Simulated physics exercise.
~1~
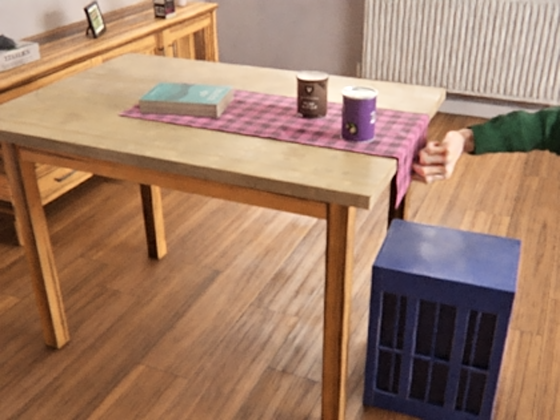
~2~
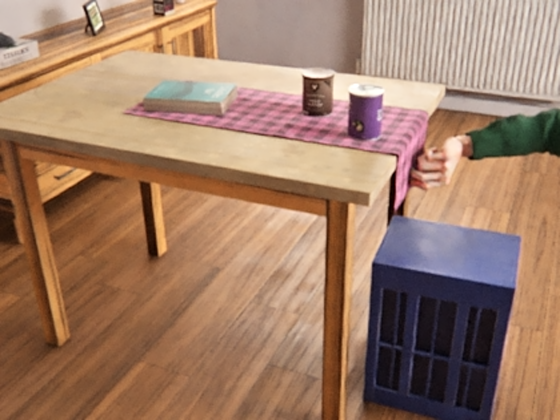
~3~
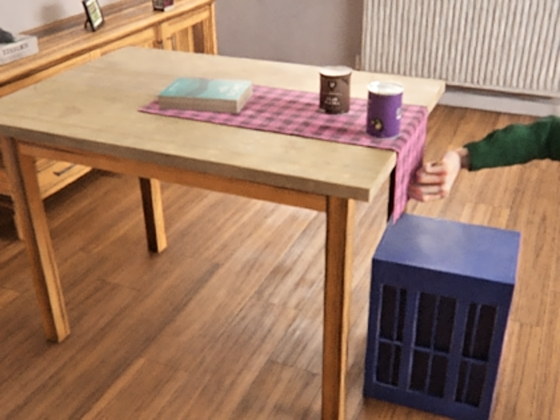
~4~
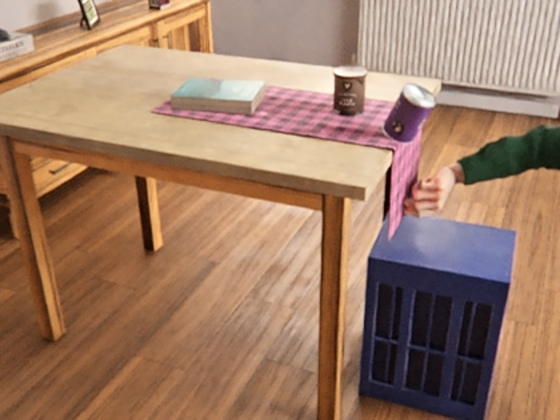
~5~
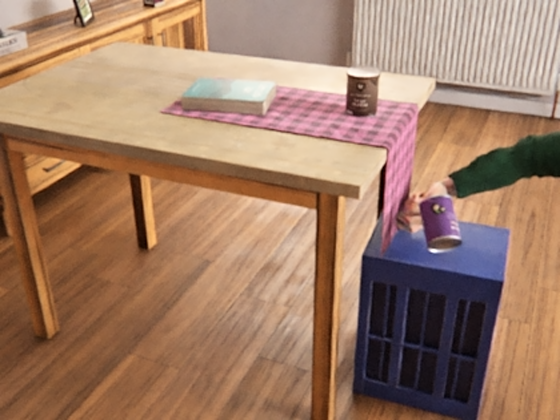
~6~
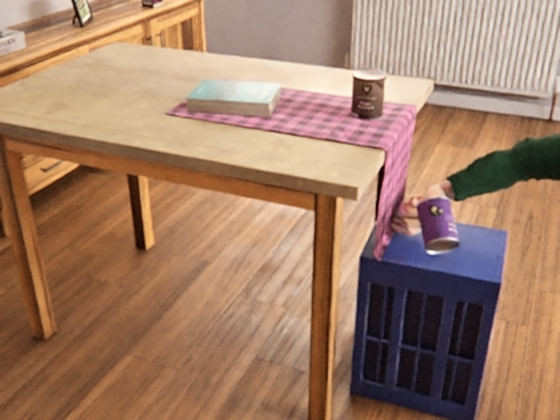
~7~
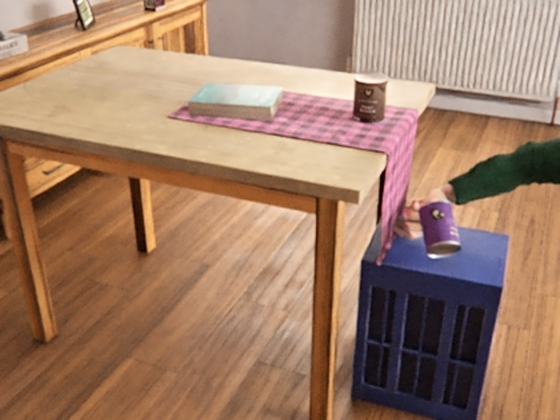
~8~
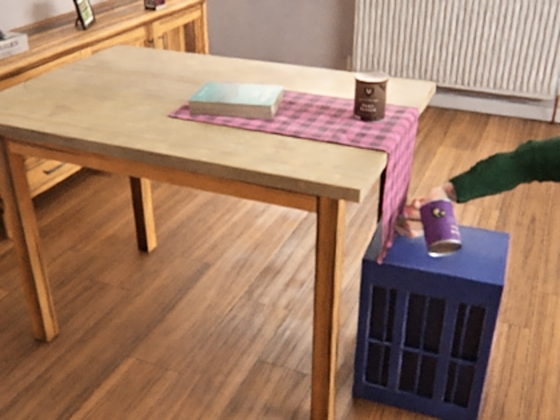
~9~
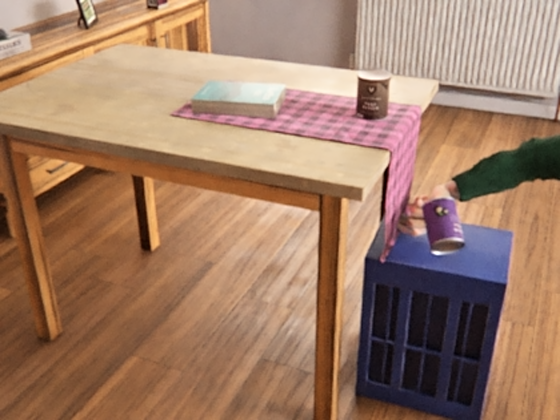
At the start, a purple tin, a brown tin and a turquoise book rest on a pink checked runner laid across a wooden table, with a blue crate on the floor beside it. A hand in a green sleeve holds the hanging end and draws it downward, so everything on the cloth slides right. The purple tin reaches the edge, leans over and tumbles off. It ends upside down by the hand, just above the crate. The pulling stops, and the brown tin stays upright on the table near the edge, with the book behind it.
